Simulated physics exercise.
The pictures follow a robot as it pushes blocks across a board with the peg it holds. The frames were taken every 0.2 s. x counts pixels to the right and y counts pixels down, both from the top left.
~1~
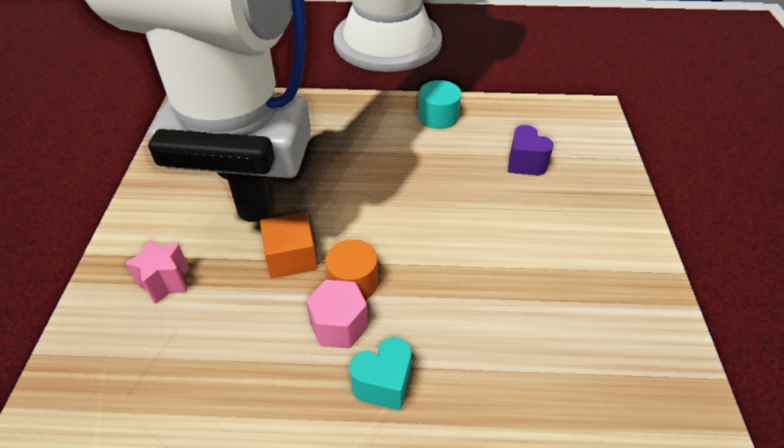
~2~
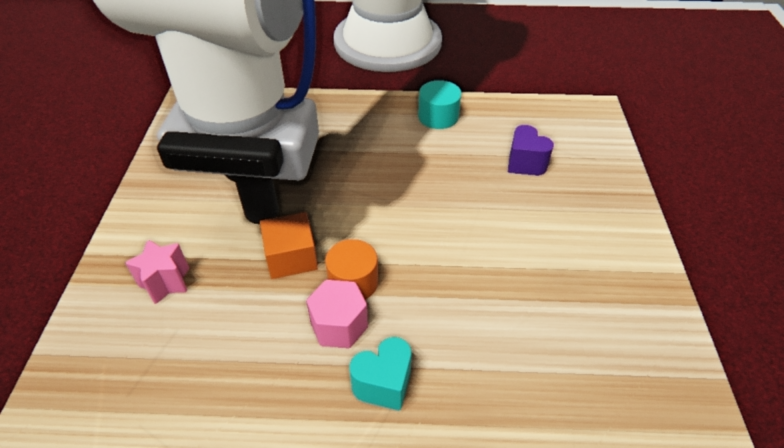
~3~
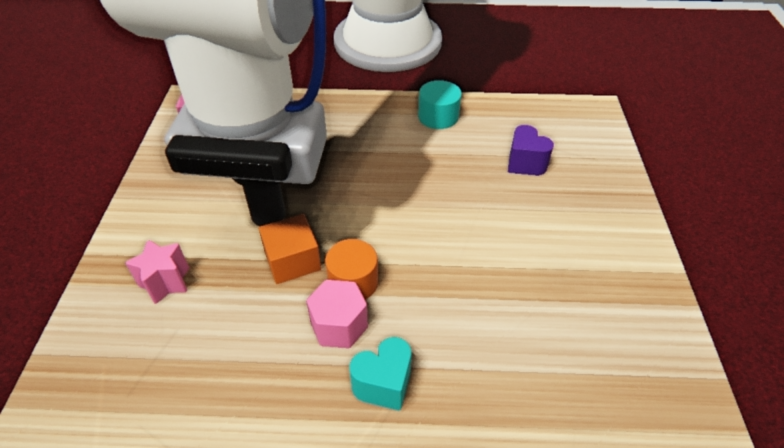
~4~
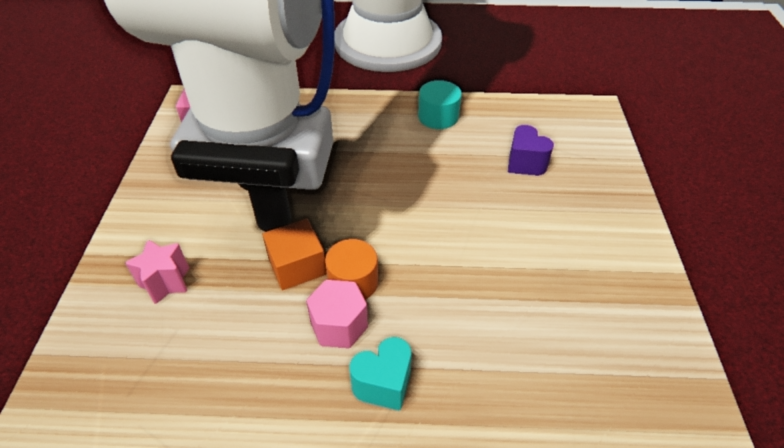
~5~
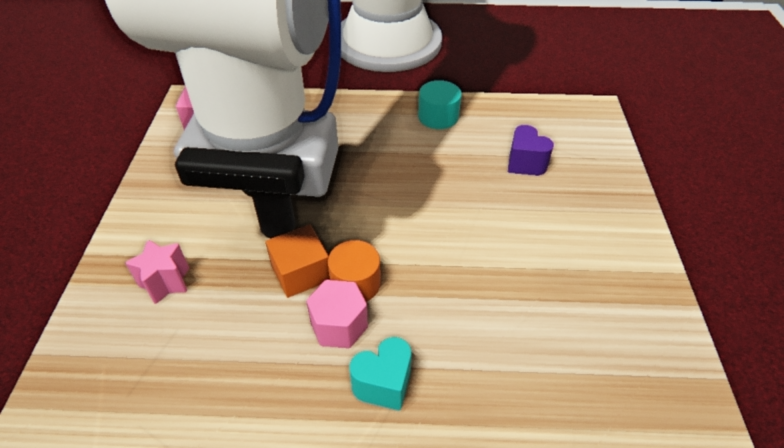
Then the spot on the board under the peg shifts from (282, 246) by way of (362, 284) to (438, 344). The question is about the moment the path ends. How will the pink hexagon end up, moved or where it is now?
Moved off its spot.
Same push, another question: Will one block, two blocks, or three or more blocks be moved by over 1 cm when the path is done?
At least three of them.
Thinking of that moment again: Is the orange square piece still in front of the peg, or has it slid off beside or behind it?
Gone from the front.
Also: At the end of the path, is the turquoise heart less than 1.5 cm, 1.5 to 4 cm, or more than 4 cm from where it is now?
Band: Under 1.5 cm.
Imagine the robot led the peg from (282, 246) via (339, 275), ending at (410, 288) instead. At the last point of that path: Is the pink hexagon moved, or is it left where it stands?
It is moved off its spot.
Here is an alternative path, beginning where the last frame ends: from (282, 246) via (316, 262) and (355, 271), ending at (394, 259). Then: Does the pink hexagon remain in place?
I believe not.
The first path, step by step. One third of the way, peg (333, 253); orange square piece (308, 280), turned 35° clockwise; pink hexagon (341, 325), turned 15° anticlockwise; orange circular block (369, 265).
Two thirds of the way, peg (387, 285); orange square piece (310, 283), turned 45° clockwise; pink hexagon (340, 330), turned 30° anticlockwise; orange circular block (430, 295).
At the end, peg (440, 328); orange square piece (310, 283), turned 45° clockwise; pink hexagon (340, 330), turned 30° anticlockwise; orange circular block (490, 320); turquoise heart in place.
